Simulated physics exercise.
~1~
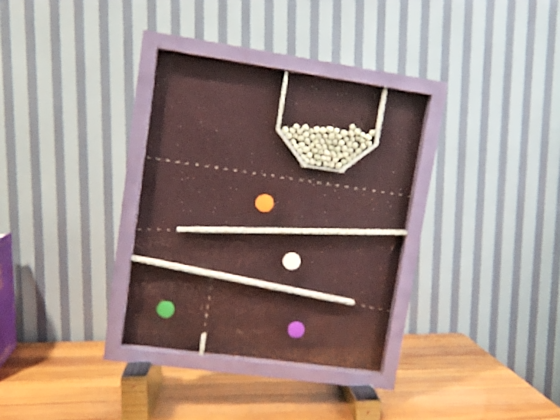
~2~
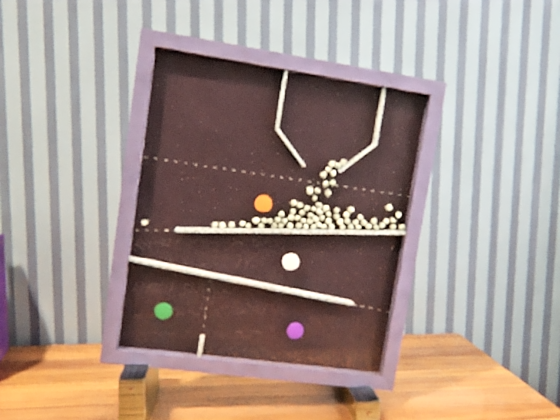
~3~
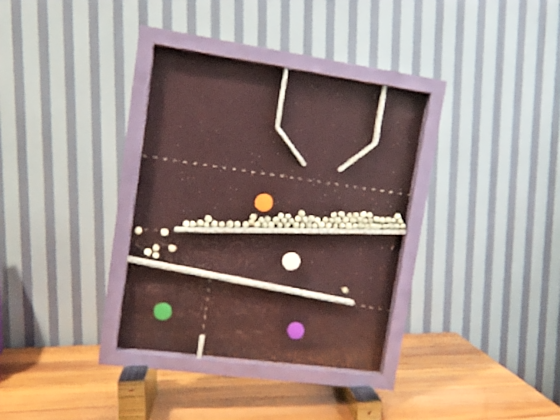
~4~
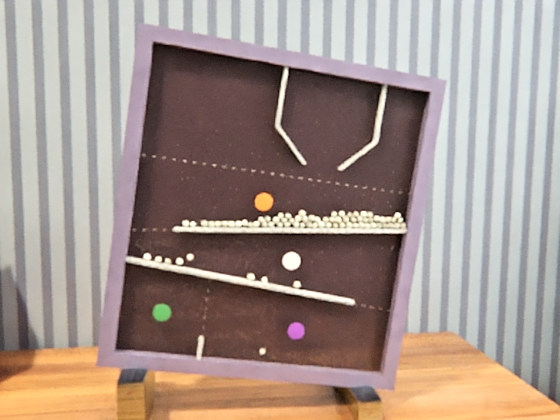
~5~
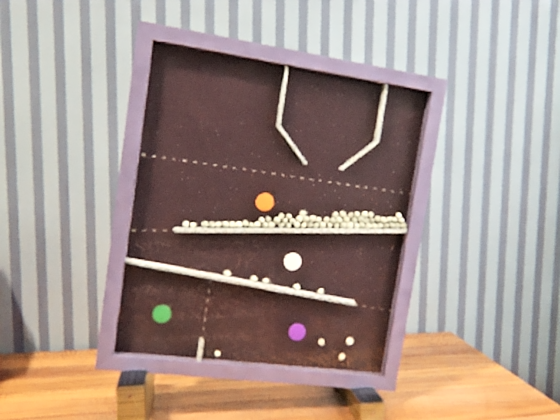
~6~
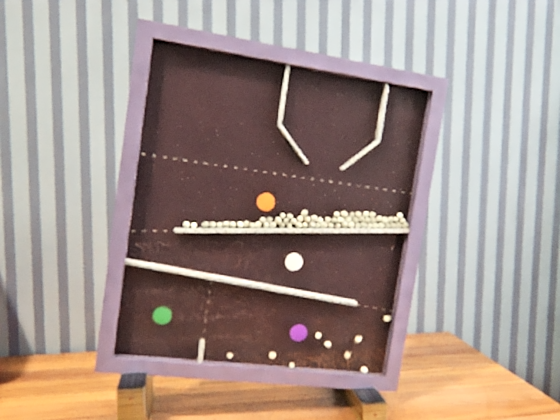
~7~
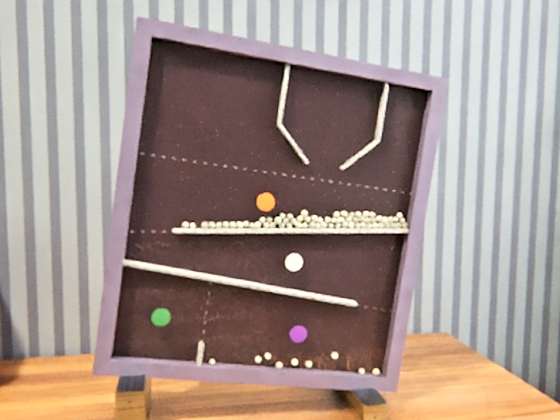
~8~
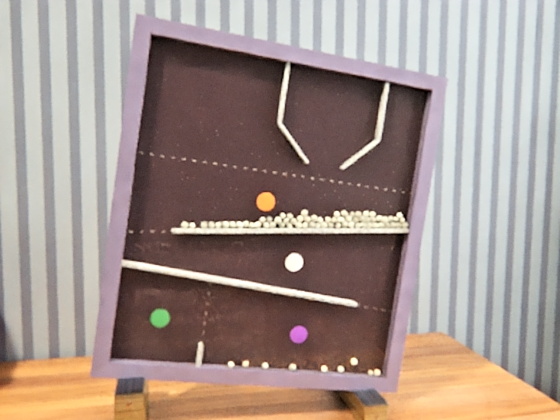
A tilted case's hopper drops white balls onto a ledge; most stay, some reach the bottom.
